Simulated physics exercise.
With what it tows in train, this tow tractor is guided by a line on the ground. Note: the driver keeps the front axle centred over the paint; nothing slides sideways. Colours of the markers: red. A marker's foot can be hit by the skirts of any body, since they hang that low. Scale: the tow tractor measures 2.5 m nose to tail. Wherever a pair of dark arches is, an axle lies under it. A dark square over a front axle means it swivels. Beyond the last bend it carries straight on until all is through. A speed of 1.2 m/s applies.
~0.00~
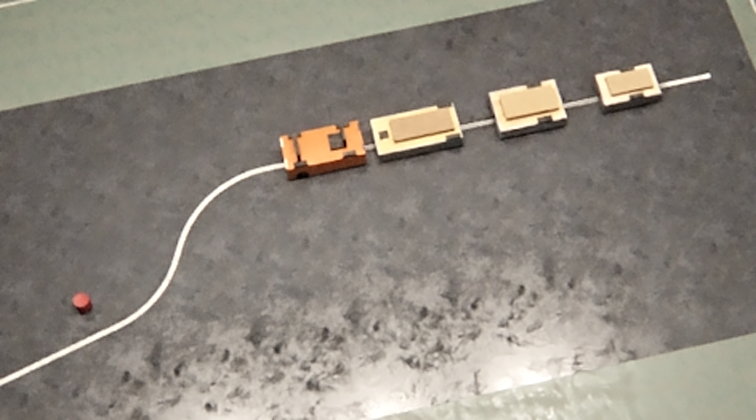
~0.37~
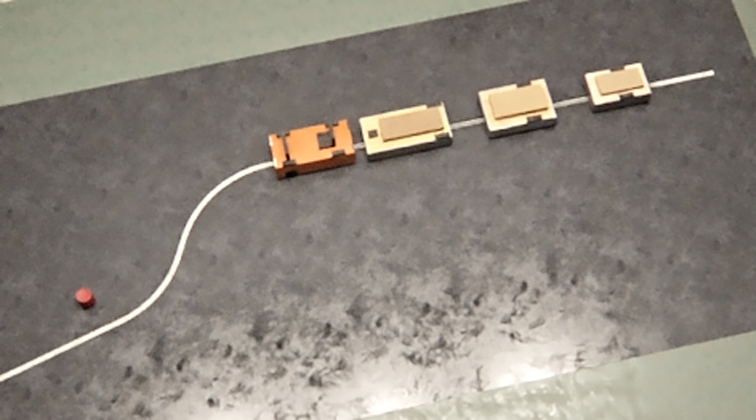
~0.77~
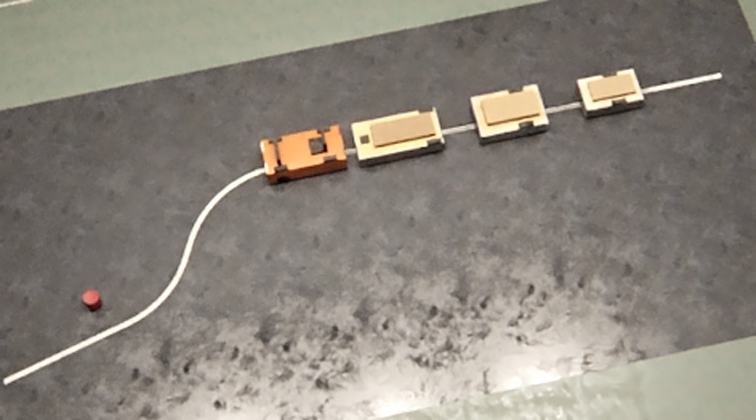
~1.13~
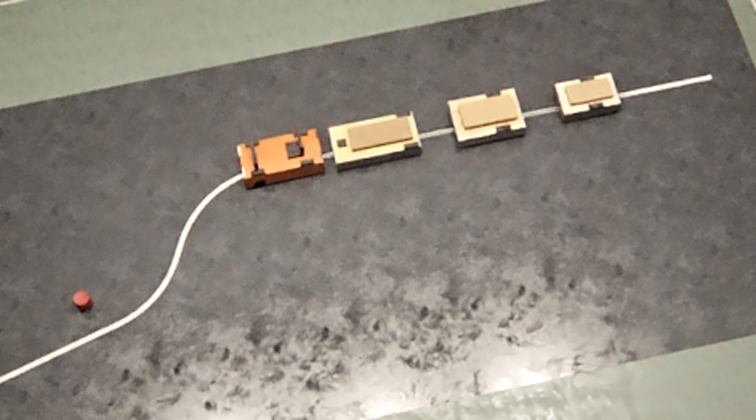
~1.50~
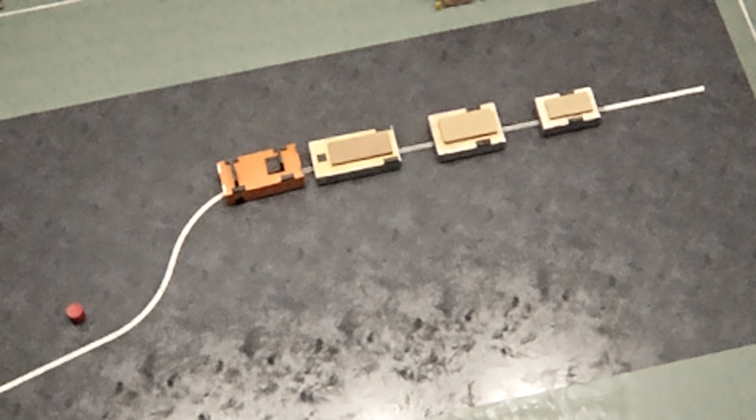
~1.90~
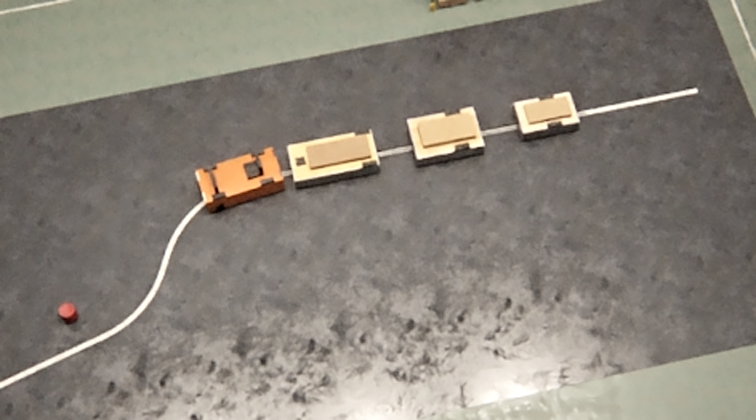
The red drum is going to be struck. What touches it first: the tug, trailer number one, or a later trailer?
That one's the nearest trailer.
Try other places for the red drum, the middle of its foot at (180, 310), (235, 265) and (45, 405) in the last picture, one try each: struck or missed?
In the first spot it is left alone, in the second left alone, and in the third left alone.
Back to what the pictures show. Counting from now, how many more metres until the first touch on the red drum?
Roughly 9.5 metres more.
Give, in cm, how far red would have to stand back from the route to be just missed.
The figure for red is 30.
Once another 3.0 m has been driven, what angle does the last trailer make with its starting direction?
Last trailer heading vs start: Approx. 0 degrees.
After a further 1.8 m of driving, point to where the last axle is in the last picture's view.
The axle sits near (500, 121).
After 6.5 s, the last axle is at (399, 141) of the last picture, on the line.
After 9.8 s, the last axle is at (289, 179) of the last picture, 55 cm off the line; the first trailer has hit red.
After 11.0 s, the last axle is at (249, 204) of the last picture, 110 cm off the line.
After 20.2 s, the last axle is out of the picture, 15 cm off the line; 1 of 1 struck in all.
